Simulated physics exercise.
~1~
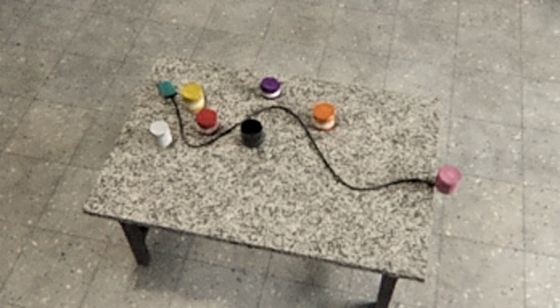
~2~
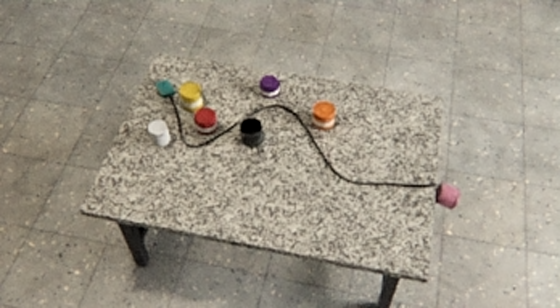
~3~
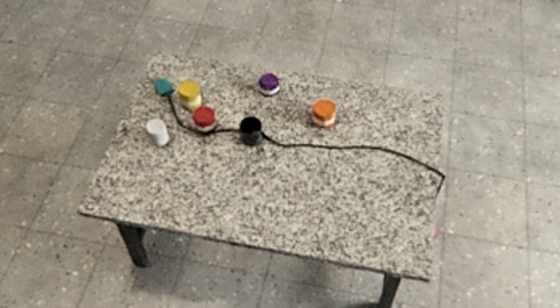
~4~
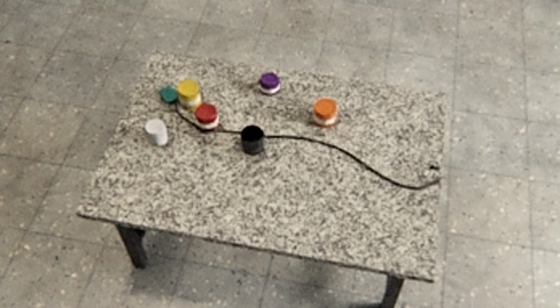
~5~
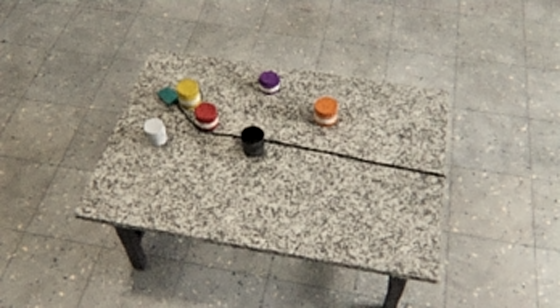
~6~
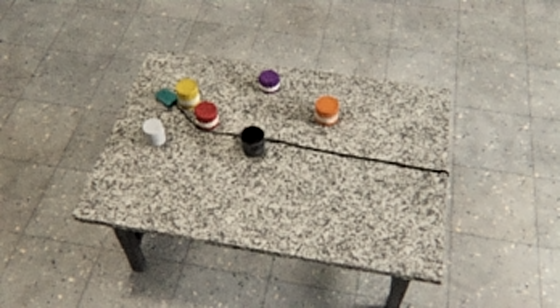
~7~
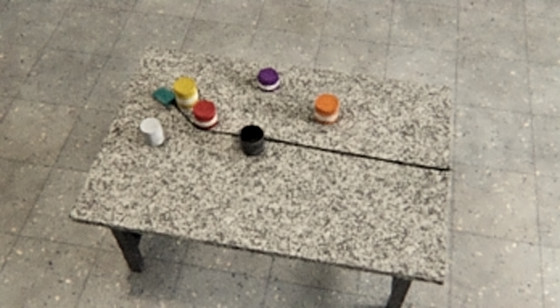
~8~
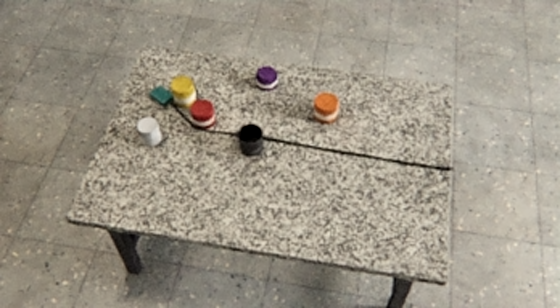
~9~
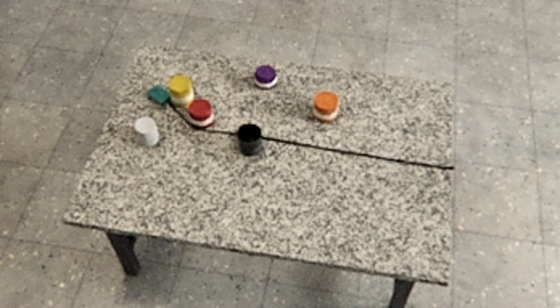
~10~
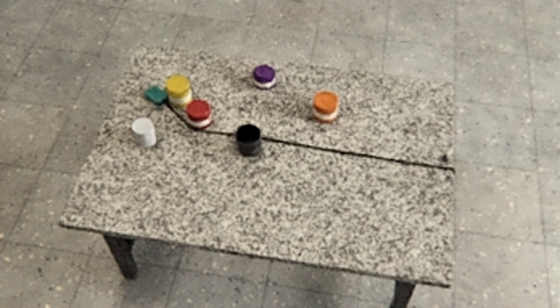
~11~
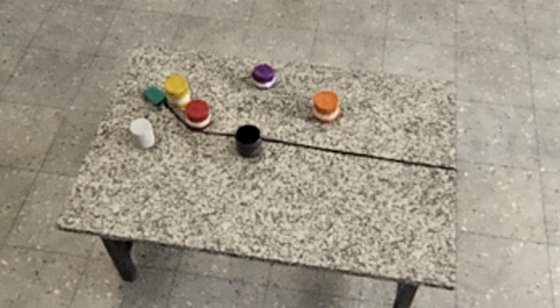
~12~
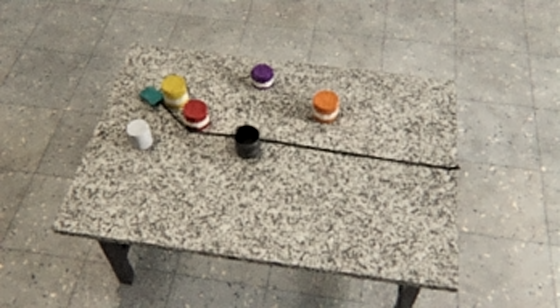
Pink speaker dropping off the right edge of a speckled table, pulling its black cable taut past tins that stay standing.
